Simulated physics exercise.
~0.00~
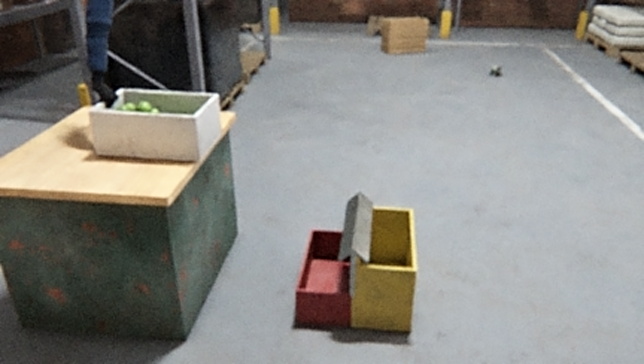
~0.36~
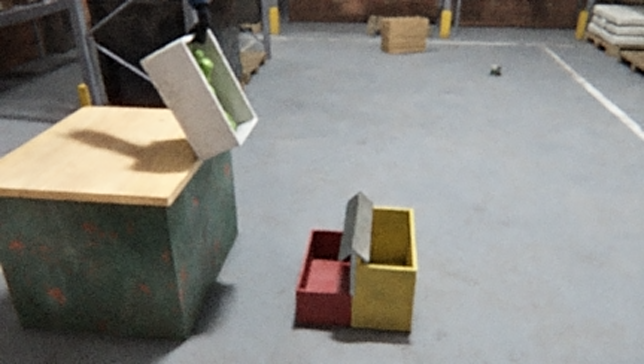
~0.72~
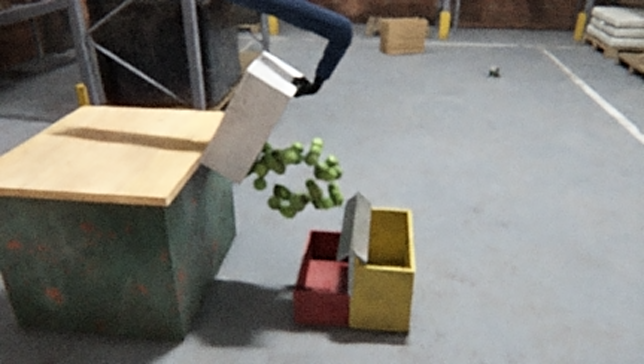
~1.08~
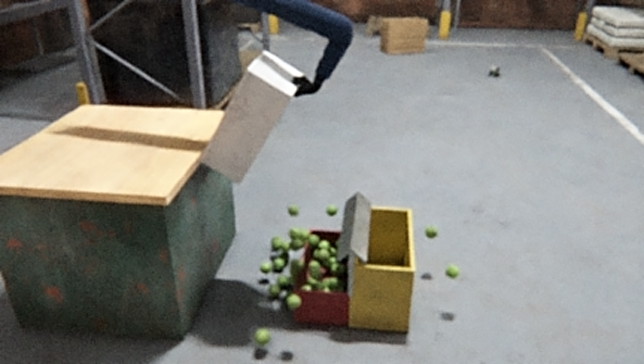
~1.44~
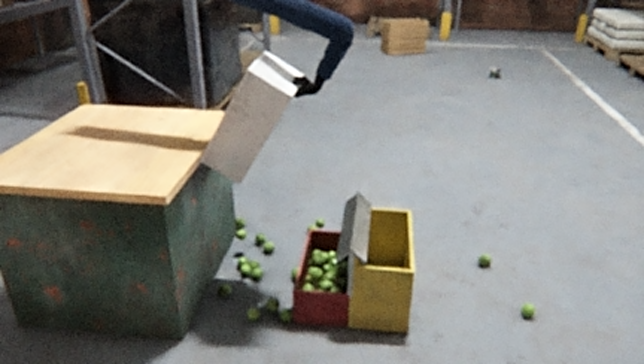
At first, a white box of green apples sits on the edge of a wooden-topped bench, with a red box and a yellow box side by side on the floor to the right. The white box tips up toward them, and a dark-gloved arm in a blue sleeve is seen holding it steeply tilted. The apples spill out in a loose cluster and drop around the red box, a few flying beyond the yellow one. In the end, many apples fill the red box, others lie on the floor to its left, and two rest off to the right.
